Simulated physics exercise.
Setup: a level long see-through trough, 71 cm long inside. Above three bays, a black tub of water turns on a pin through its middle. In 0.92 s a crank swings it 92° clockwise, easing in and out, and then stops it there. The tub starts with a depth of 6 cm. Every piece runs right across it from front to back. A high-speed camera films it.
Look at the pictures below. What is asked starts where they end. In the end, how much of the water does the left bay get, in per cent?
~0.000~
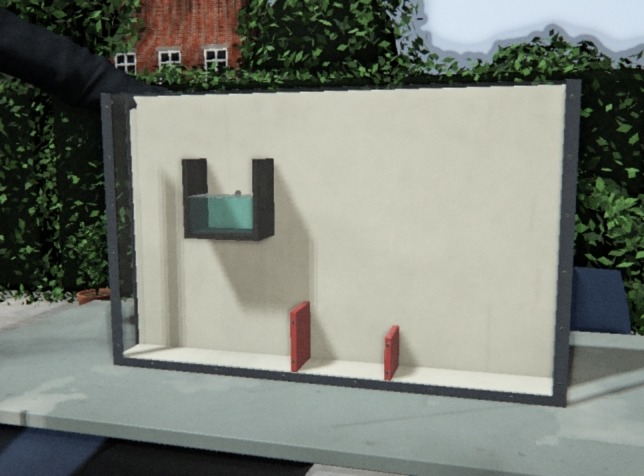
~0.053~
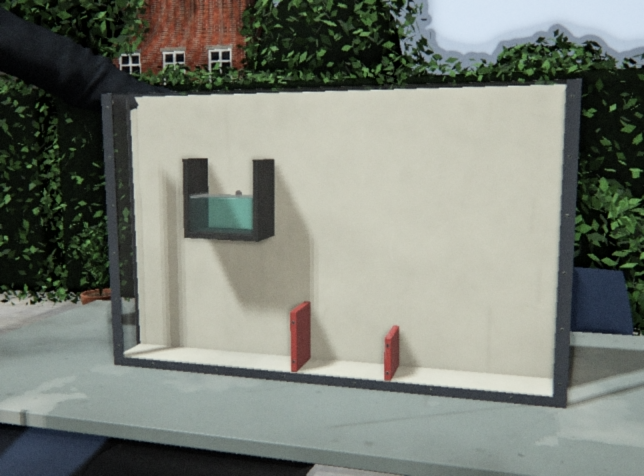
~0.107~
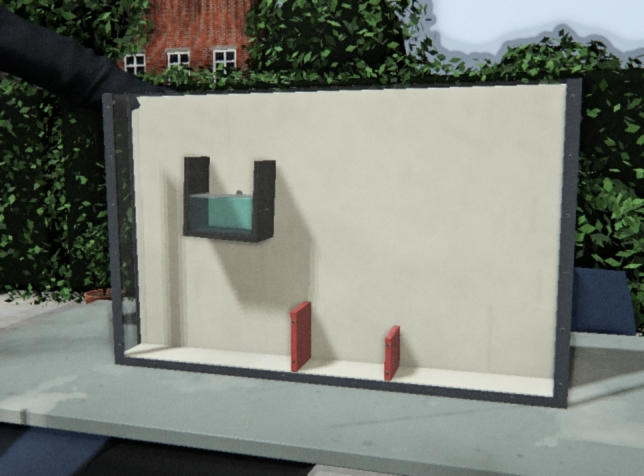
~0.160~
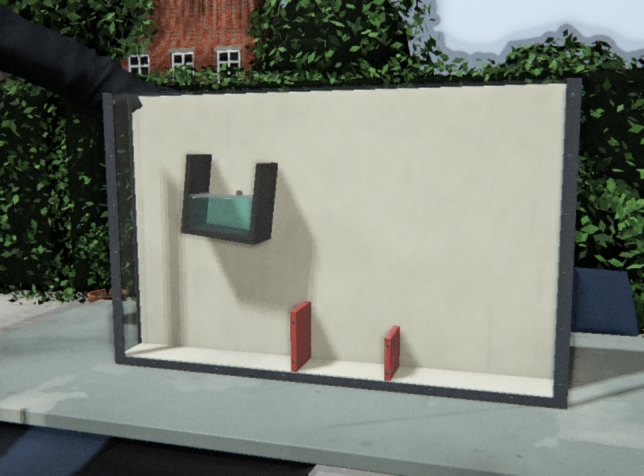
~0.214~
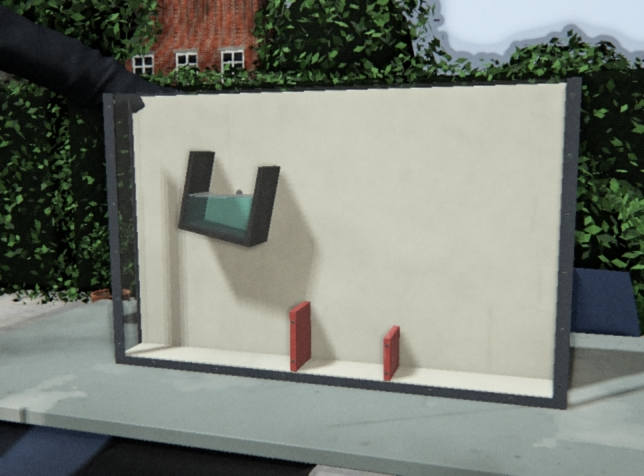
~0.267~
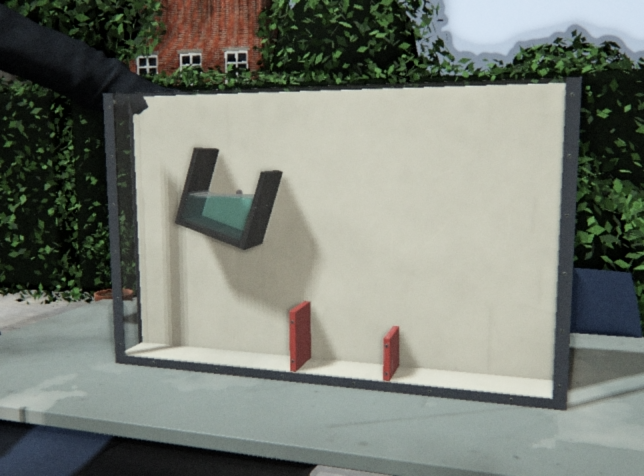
The left bay gets about 15 per cent.
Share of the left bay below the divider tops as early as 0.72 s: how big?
Some 0 per cent.
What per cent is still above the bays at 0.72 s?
Something like 100 in a hundred, roughly.
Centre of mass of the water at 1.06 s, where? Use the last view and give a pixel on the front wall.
I'd put it somewhere about (295, 302) in that last view.
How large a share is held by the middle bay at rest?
About 80 %.
After 0.47 s 100 per cent has yet to come down; below, left 0, middle 0, right 0.
After 0.72 s 99 per cent has yet to come down; below, left 0, middle 1, right 0.
After 1.06 s 44 per cent has yet to come down; below, left 0, middle 56, right 0.
In the end the left bay holds 17, the middle 81 and the right 1 per cent.
